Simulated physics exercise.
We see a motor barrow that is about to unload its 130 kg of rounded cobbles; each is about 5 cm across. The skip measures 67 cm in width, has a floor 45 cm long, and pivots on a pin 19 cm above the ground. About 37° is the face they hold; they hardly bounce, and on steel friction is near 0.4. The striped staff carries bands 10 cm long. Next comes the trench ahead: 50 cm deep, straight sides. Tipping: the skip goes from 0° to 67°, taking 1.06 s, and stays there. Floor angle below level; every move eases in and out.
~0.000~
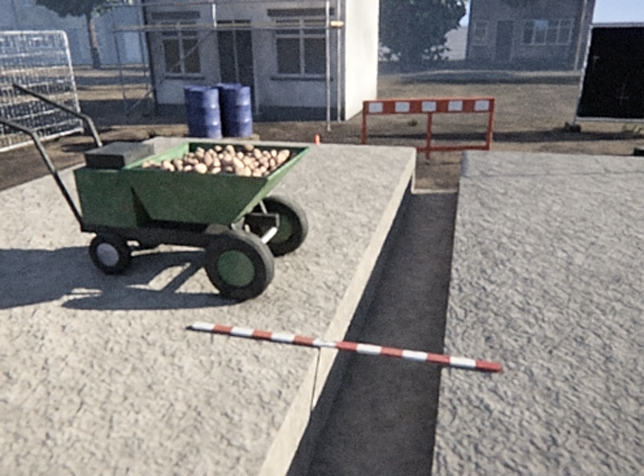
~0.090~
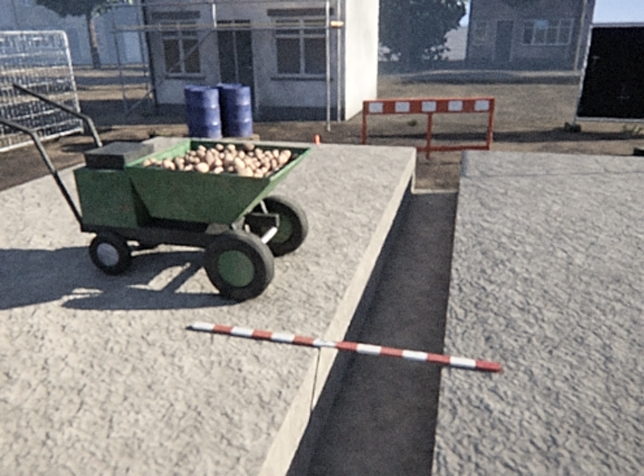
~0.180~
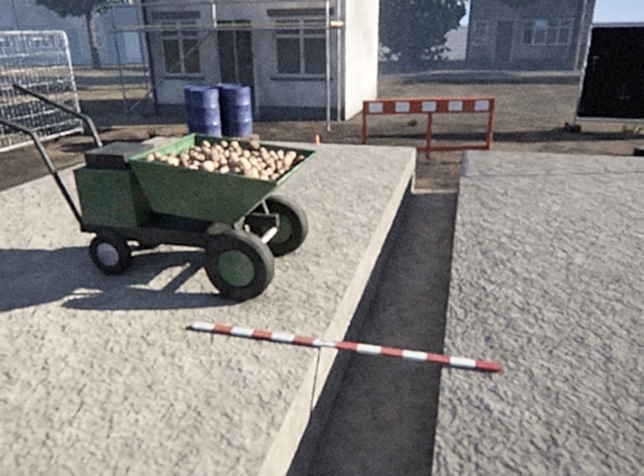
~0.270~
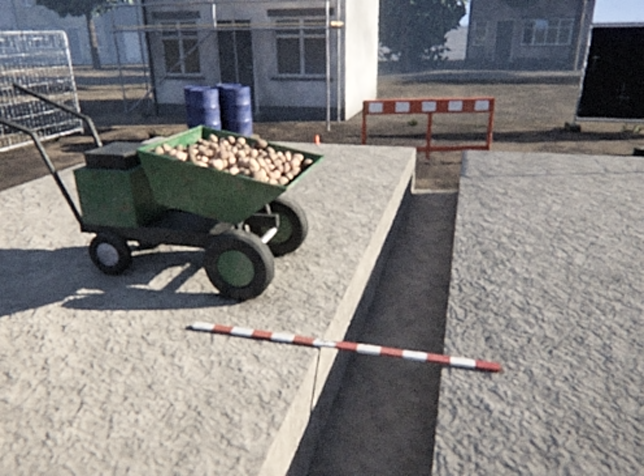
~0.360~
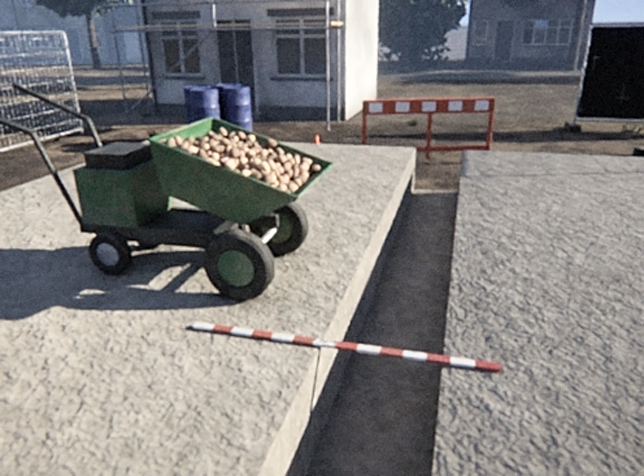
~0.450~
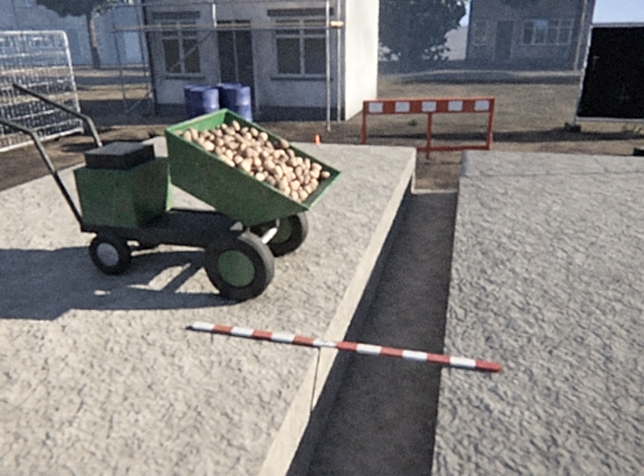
The green skip of a small motor barrow, heaped with rounded stones, sat level at first, then tilted steadily down to the right beside a trench while the wheels stayed put on the pale slab.
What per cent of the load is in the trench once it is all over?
100 %.
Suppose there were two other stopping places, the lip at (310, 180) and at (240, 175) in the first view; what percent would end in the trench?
Near 95 and near 95 percent.
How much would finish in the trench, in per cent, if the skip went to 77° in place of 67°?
About 100%.
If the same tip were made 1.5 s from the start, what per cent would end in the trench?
My guess is near 100 percent.
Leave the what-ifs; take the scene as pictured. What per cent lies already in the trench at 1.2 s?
Close to 35 per cent at that time.
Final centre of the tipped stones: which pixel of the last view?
Somewhere near pixel (406, 358).
After 0.8 s the floor is at 57°; 100 % in the skip; the foremost stones are at (343, 231).
After 1.2 s the floor is at 67°; 66 % in the skip, 34 % in the trench; the foremost stones are at (423, 316).
After 1.5 s the floor is at 67°; 26 % in the skip, 74 % in the trench; the foremost stones are at (440, 348).
After 3.5 s the floor is at 67°; 0 % in the skip, 100 % in the trench; the foremost stones are at (439, 365).
